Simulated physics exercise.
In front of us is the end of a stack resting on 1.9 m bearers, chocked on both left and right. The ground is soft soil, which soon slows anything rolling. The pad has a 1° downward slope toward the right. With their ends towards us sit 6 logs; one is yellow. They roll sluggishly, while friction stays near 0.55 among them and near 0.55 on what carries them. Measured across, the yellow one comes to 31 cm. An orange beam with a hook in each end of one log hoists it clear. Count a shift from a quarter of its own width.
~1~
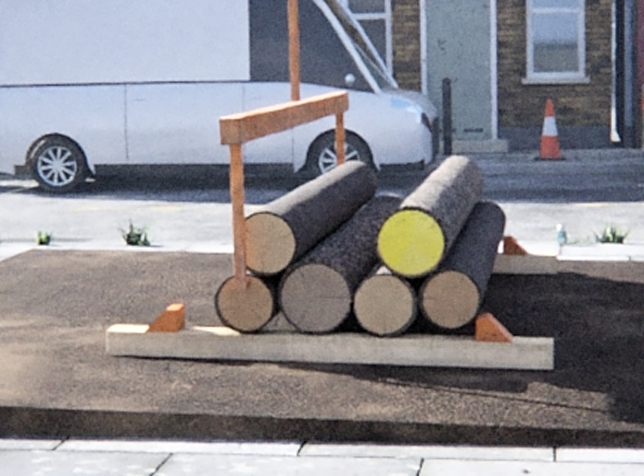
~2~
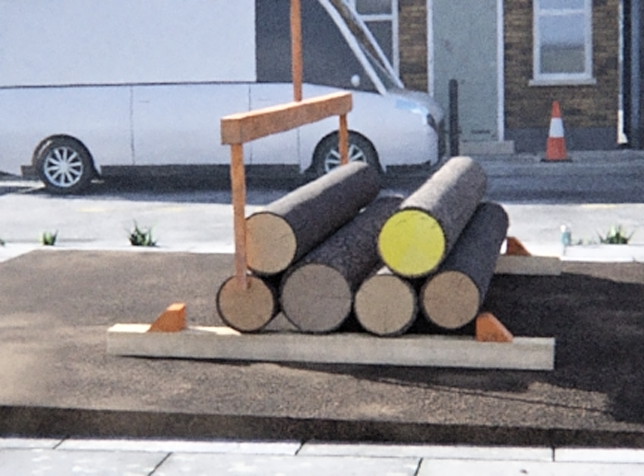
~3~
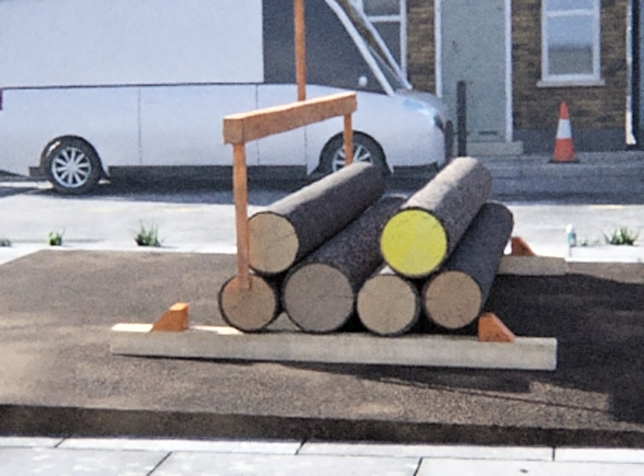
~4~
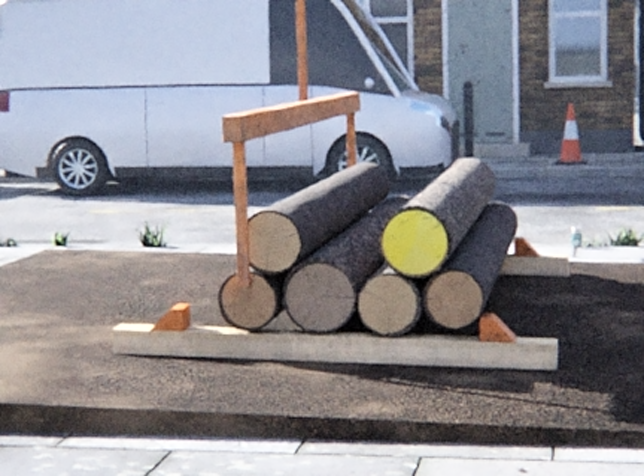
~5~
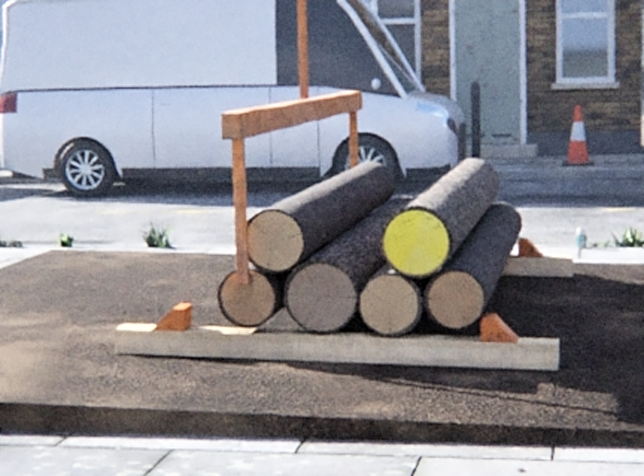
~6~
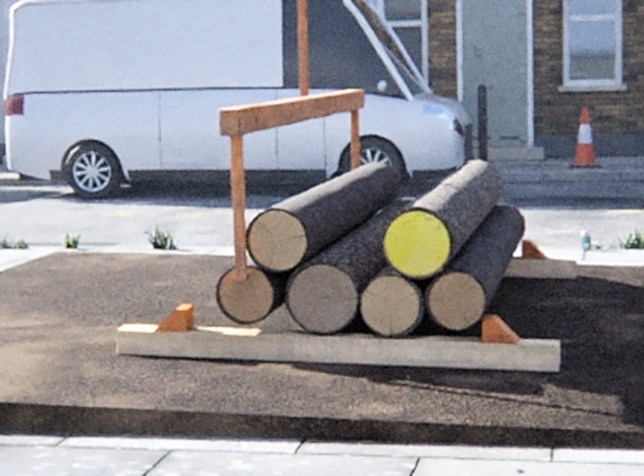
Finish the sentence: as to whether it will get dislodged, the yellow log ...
... will not.
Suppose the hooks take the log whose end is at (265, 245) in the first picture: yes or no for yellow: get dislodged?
If so, yellow does not.
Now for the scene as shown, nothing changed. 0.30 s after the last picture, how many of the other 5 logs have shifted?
The count by then is 1.
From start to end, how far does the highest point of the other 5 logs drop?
About 0 cm.
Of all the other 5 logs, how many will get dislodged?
Counted up, it is 1.
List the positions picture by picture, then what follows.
The first picture shows yellow at (411, 242); hooked one at (245, 303); the pad slopes 1° down to the right; 4 of the 6 form the bottom row.
The second picture shows yellow at (412, 242); hooked one at (246, 303).
The third picture shows yellow at (414, 242); hooked one at (248, 303).
The fourth picture shows yellow at (415, 242); hooked one at (248, 301), up 1 cm.
The fifth picture shows yellow at (417, 242); hooked one at (248, 298), up 2 cm.
The sixth picture shows yellow at (418, 243); hooked one at (246, 294), up 4 cm.
Then, 0.3 s after the last picture, yellow is unmoved; 1 other dislodged.
At rest (1.2 s after the last picture), yellow is unmoved; 1 other dislodged.
